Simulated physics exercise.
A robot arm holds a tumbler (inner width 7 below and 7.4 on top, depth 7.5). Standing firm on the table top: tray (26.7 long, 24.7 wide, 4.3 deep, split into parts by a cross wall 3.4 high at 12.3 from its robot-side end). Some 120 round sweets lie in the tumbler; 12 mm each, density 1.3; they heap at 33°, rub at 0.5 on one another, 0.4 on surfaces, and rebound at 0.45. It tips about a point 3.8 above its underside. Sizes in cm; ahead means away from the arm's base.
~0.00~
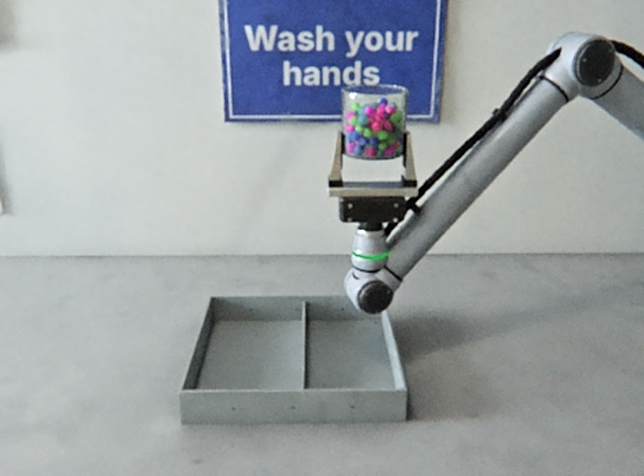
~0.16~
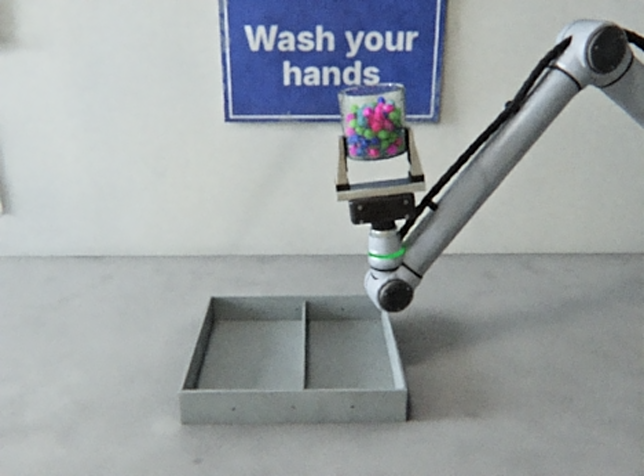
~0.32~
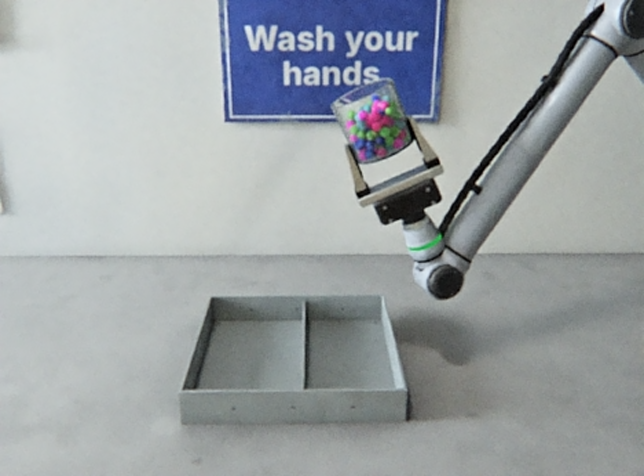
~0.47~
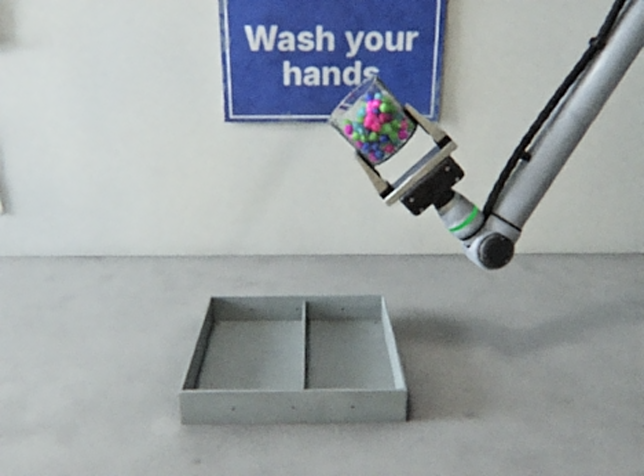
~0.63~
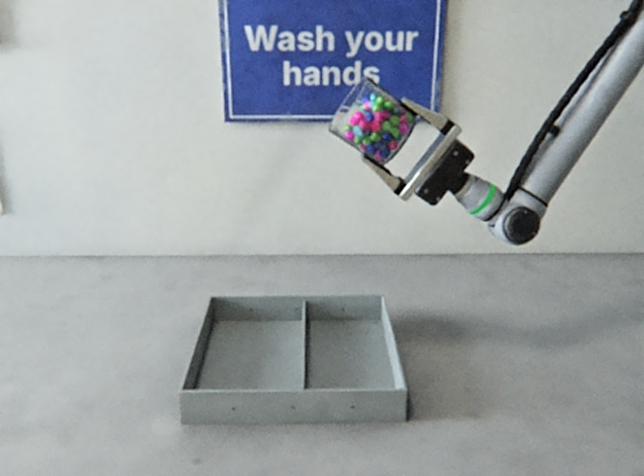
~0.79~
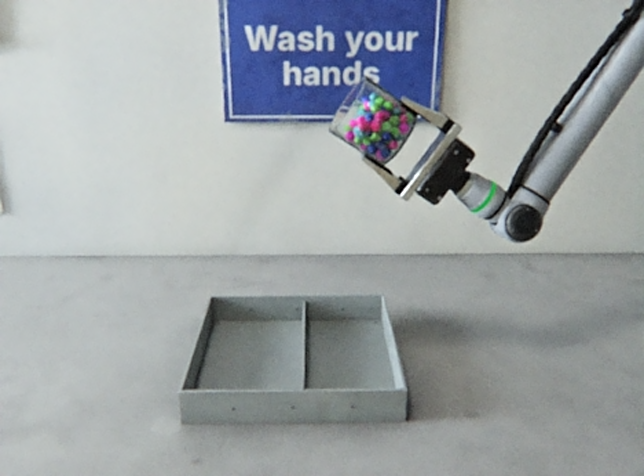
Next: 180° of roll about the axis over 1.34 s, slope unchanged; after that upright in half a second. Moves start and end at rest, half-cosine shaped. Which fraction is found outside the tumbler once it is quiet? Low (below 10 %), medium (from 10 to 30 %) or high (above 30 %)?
Outside the tumbler the share is low, below 10 %.
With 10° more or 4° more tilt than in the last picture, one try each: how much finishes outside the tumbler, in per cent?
Some 5 and 0 per cent.
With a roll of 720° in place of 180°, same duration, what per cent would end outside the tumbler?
In that case some 0 per cent.
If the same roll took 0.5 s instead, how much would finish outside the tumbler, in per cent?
Then about 0 per cent.
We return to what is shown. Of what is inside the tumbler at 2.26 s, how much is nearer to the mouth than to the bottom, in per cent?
Roughly 30 per cent.
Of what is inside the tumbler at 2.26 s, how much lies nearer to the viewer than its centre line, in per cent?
Roughly 55 per cent.
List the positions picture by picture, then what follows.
In the first frame, the tumbler middle at (374, 123), upright; upper third of the load around (378, 119), from x 350 to 400, top at y 105; 115 in the tumbler.
In the second frame, the tumbler middle at (374, 123), tipped 7°; upper third of the load around (379, 117), from x 350 to 400, top at y 105.
In the third frame, the tumbler middle at (374, 123), tipped 24°; upper third of the load around (380, 117), from x 350 to 405, top at y 105.
In the fourth frame, the tumbler middle at (374, 123), tipped 44°; upper third of the load around (382, 114), from x 350 to 410, top at y 100.
In the fifth frame, the tumbler middle at (374, 123), tipped 55°; upper third of the load around (385, 114), from x 350 to 410, top at y 100.
In the sixth frame, the tumbler middle at (374, 123), tipped 56°; upper third of the load around (385, 114), from x 350 to 410, top at y 100; 115 in the tumbler.
After 1.53 s, tipped 56°, highest piece 37 above the table; 115 in the tumbler.
After 2.26 s, tipped 47°, highest piece 37 above the table; 115 in the tumbler.
After 2.83 s, upright, highest piece 37 above the table; 115 in the tumbler.
After 3.53 s, upright, highest piece 37 above the table; 115 in the tumbler.
In the end, 115 in the tumbler. That is 0 % outside the tumbler.
